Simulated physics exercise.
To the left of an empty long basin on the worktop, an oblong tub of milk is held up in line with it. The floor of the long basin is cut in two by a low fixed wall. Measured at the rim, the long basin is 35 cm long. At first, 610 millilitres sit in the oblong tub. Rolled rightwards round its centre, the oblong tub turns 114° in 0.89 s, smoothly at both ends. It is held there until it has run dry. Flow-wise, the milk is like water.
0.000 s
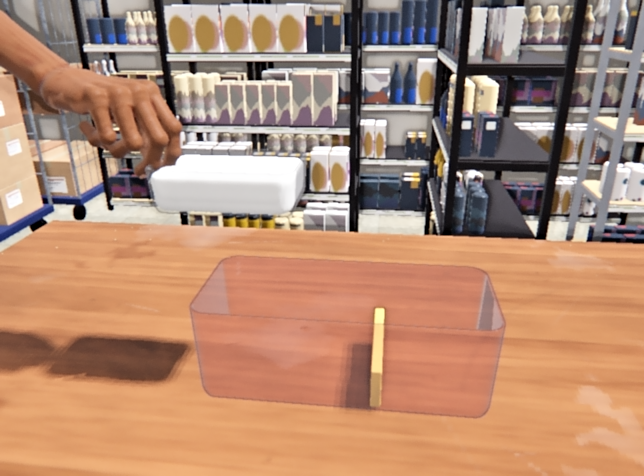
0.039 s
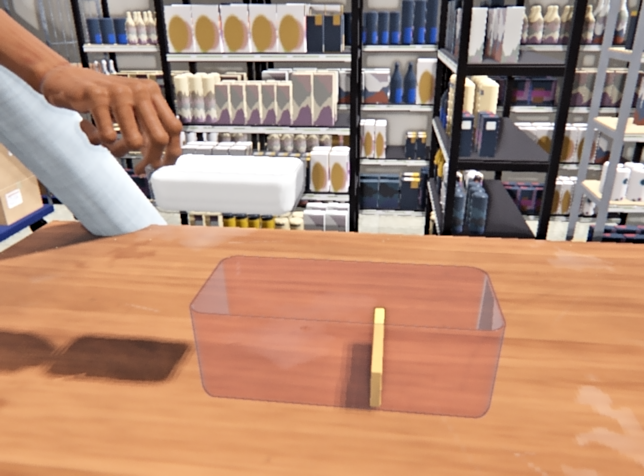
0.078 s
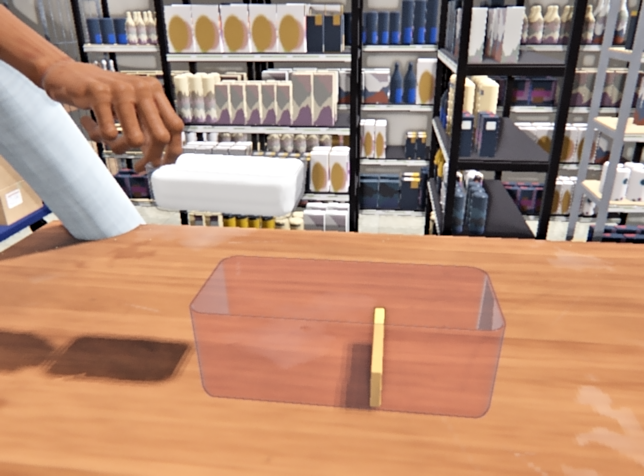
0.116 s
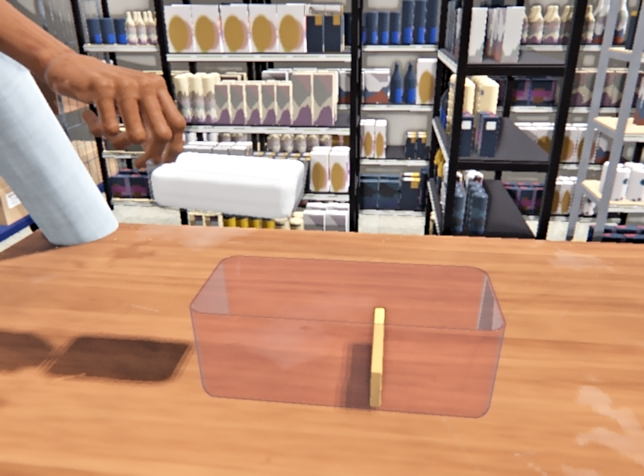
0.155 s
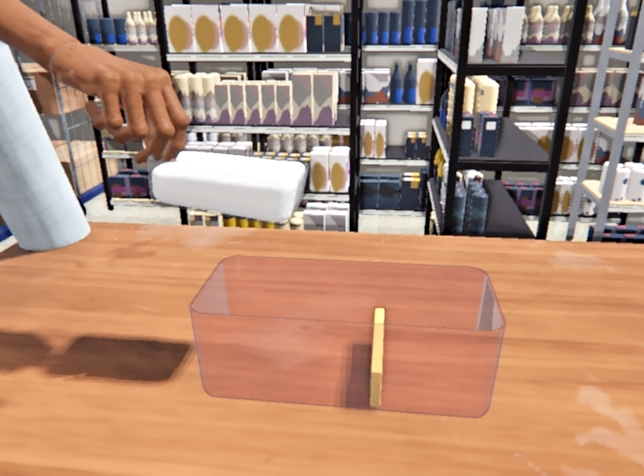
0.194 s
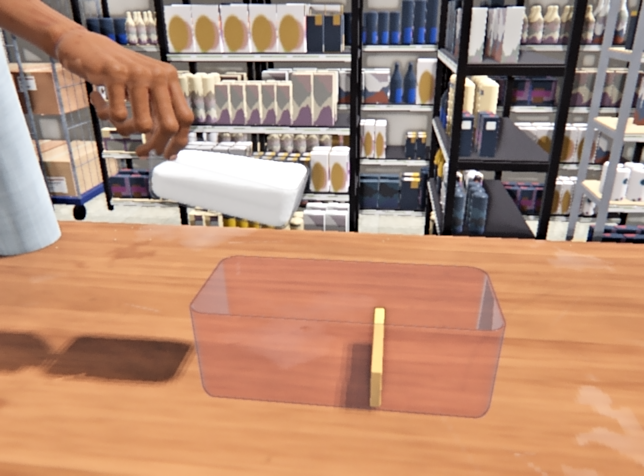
In a stockroom, a hand hovers by a white oblong tub tilting slightly rightwards above a worktop, as a pale-sleeved arm shifts left.
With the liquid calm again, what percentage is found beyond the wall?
Beyond the wall there is roughly 4 percent.
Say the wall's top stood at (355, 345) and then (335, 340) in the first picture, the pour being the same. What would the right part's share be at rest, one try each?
Result: 50 per cent, then 75 per cent.
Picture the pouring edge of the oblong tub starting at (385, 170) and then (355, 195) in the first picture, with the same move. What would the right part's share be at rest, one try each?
The first try gives around 80 percent, the second around 75 percent.
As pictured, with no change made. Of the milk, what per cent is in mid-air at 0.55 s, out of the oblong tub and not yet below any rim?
It comes to roughly 48 per cent.
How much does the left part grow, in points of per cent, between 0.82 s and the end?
3 %.
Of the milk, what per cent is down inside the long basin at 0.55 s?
Close to 40 in a hundred.
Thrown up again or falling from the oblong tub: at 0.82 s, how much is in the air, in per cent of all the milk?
Close to 10 per cent.
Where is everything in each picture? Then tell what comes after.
In the first frame, tilt 0°; pouring edge (300, 164); surface from (166, 165) to (300, 168); the long basin's rim runs from (207, 282) to (495, 298); the wall's top is at (378, 338).
In the second frame, tilt 1°; pouring edge (301, 165); surface from (166, 165) to (300, 168).
In the third frame, tilt 2°; pouring edge (301, 167); surface from (166, 163) to (300, 170).
In the fourth frame, tilt 5°; pouring edge (302, 170); surface from (167, 162) to (300, 171).
In the fifth frame, tilt 8°; pouring edge (303, 175); surface from (167, 161) to (302, 173).
In the sixth frame, tilt 13°; pouring edge (303, 180); surface from (168, 160) to (303, 175).
By 0.55 s the tilt is 78° and 13 per cent is still to pour, 39 is left of the wall and 1 right of it.
By 0.82 s the tilt is 112° and 1 per cent is still to pour, 82 is left of the wall and 3 right of it.
By 1.09 s the tilt is 114° and 0 per cent is still to pour, 86 is left of the wall and 4 right of it.
By 1.39 s the tilt is 114° and 0 per cent is still to pour, 86 is left of the wall and 4 right of it.
At rest 86 per cent lies left of the wall, 4 right of it and 10 outside.
